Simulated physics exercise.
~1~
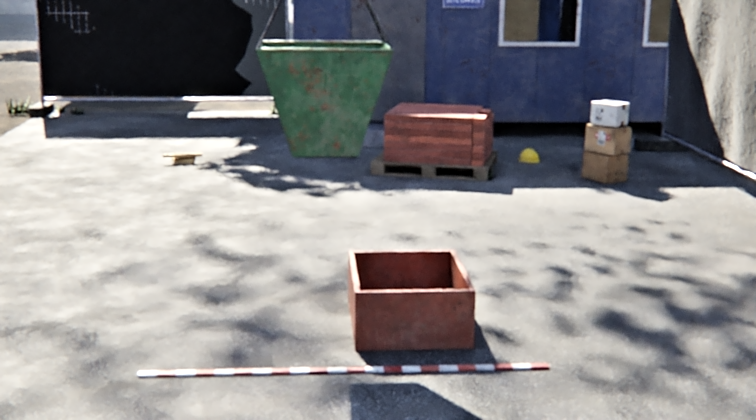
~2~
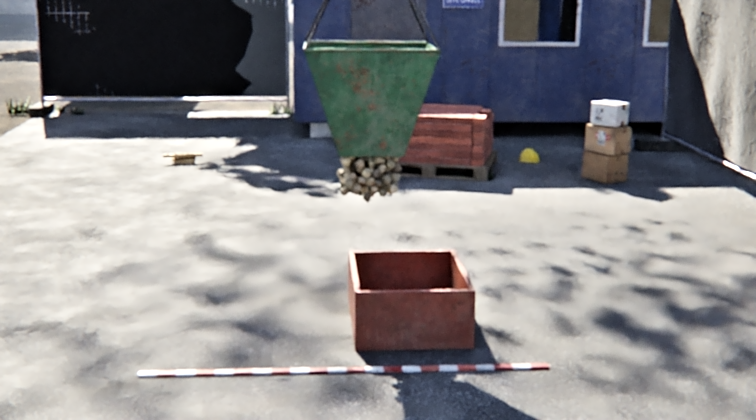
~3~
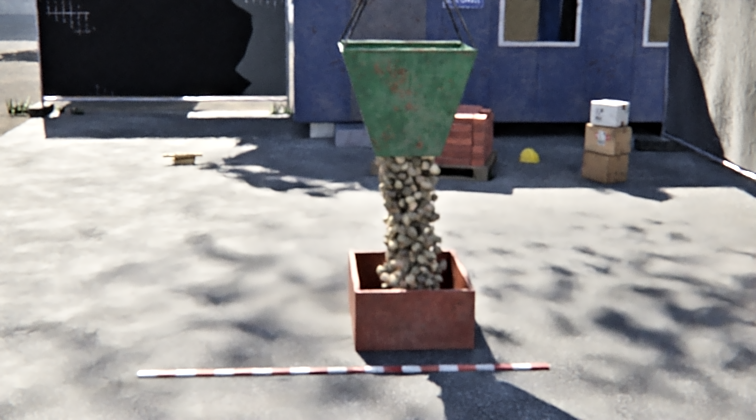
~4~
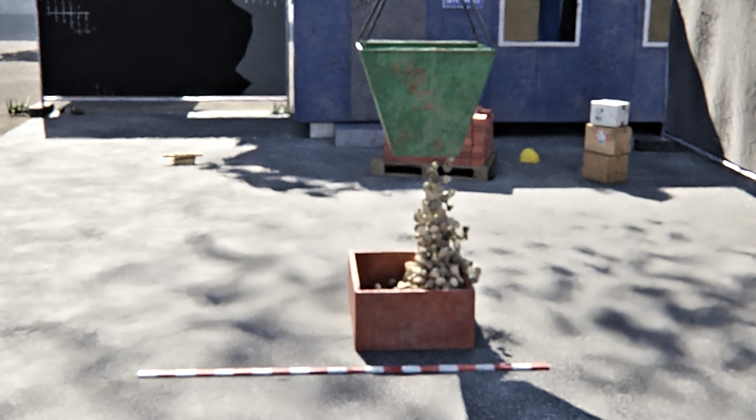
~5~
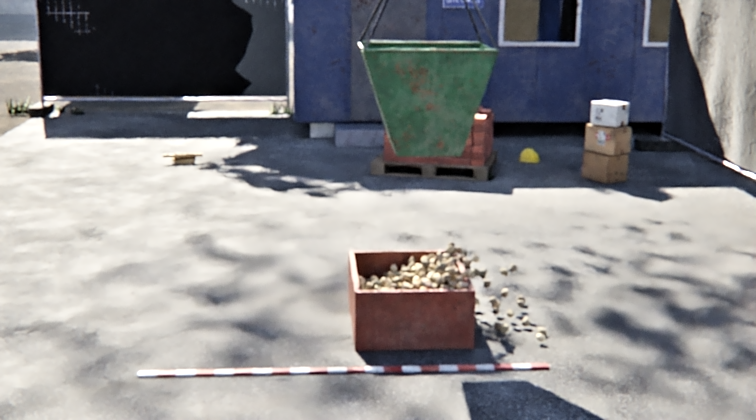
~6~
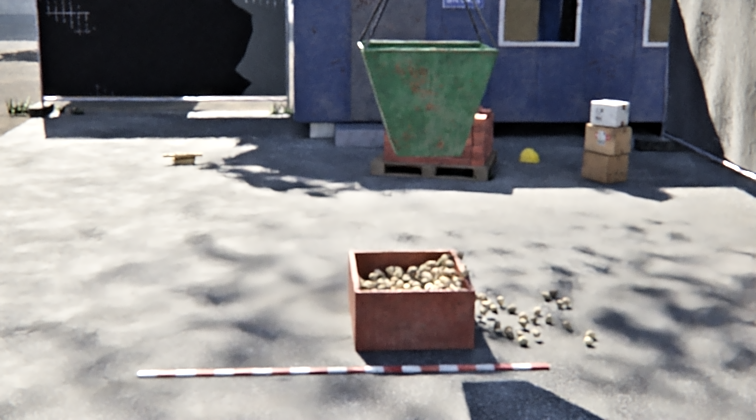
A green, rust-marked skip hangs from cables over a sunlit, shadow-dappled concrete yard, seen from a fixed, slightly raised view in front. Below stands an open reddish bin behind a red-and-white striped staff, with a stacked pallet, a yellow helmet-like object and boxes near a blue building behind. The skip glides rightwards and pale, rounded stones begin dropping from its underside. They pour in a thick column into the bin, then thin out towards its right side as the skip empties and stops. Most stones settle inside the bin, while a few spill over and lie scattered on the ground to its right.
